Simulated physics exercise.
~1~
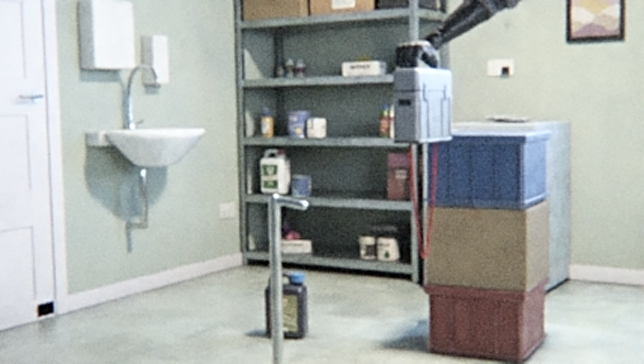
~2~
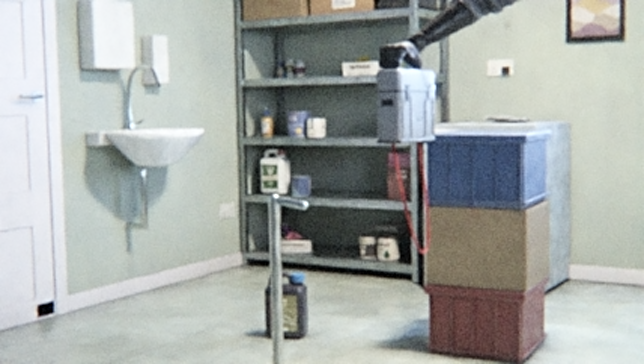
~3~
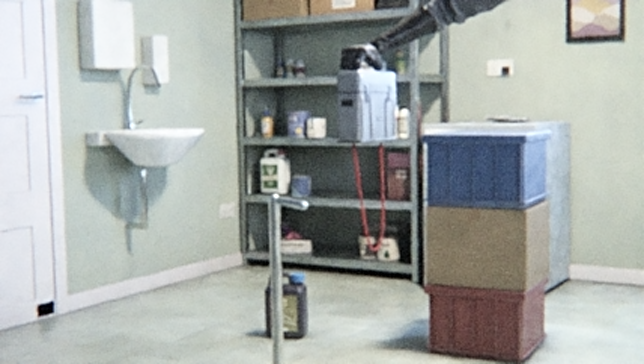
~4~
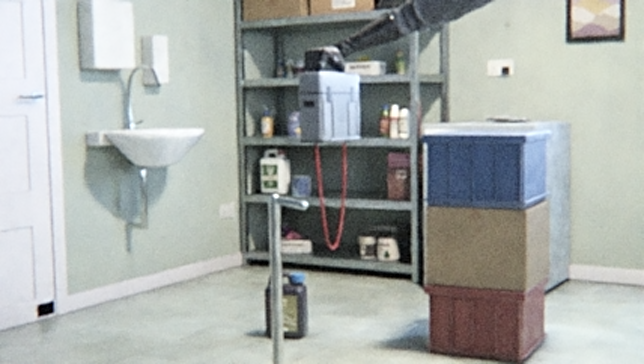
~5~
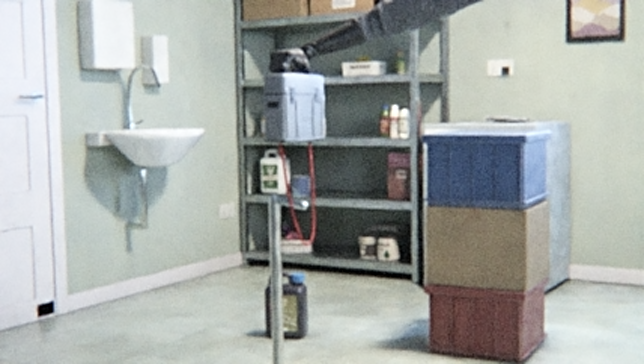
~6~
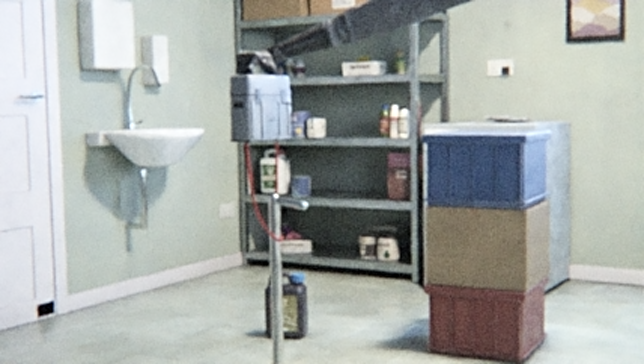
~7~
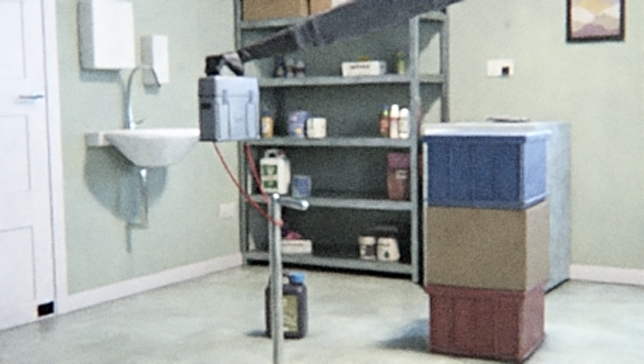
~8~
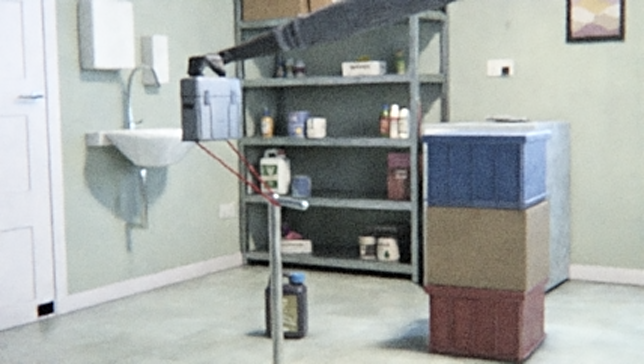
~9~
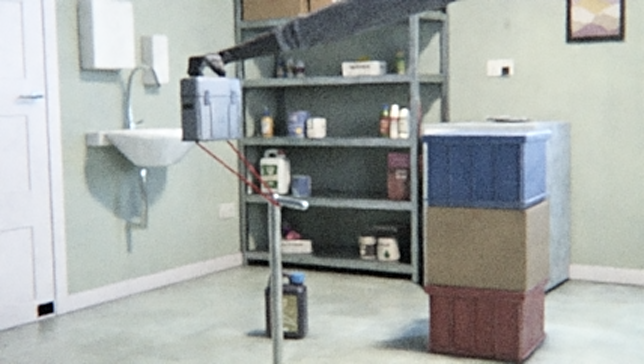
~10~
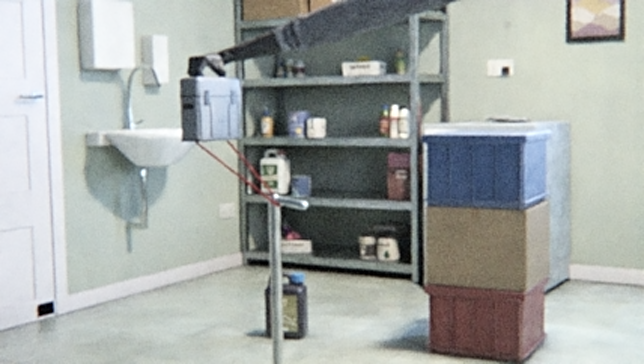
At first, a dark mechanical-looking arm holds a grey case above the right side of a room, beside a stack of blue, tan and red crates. The arm carries the case left, level and upright, past a shelving unit, with a thin red loop dangling beneath it. The case nears a slim post with a hook at its top and passes above it. As it moves beyond, the loop catches on the hook and draws out at a slant. The case stops near the sink, held back by the tight loop, and the arm stays still.
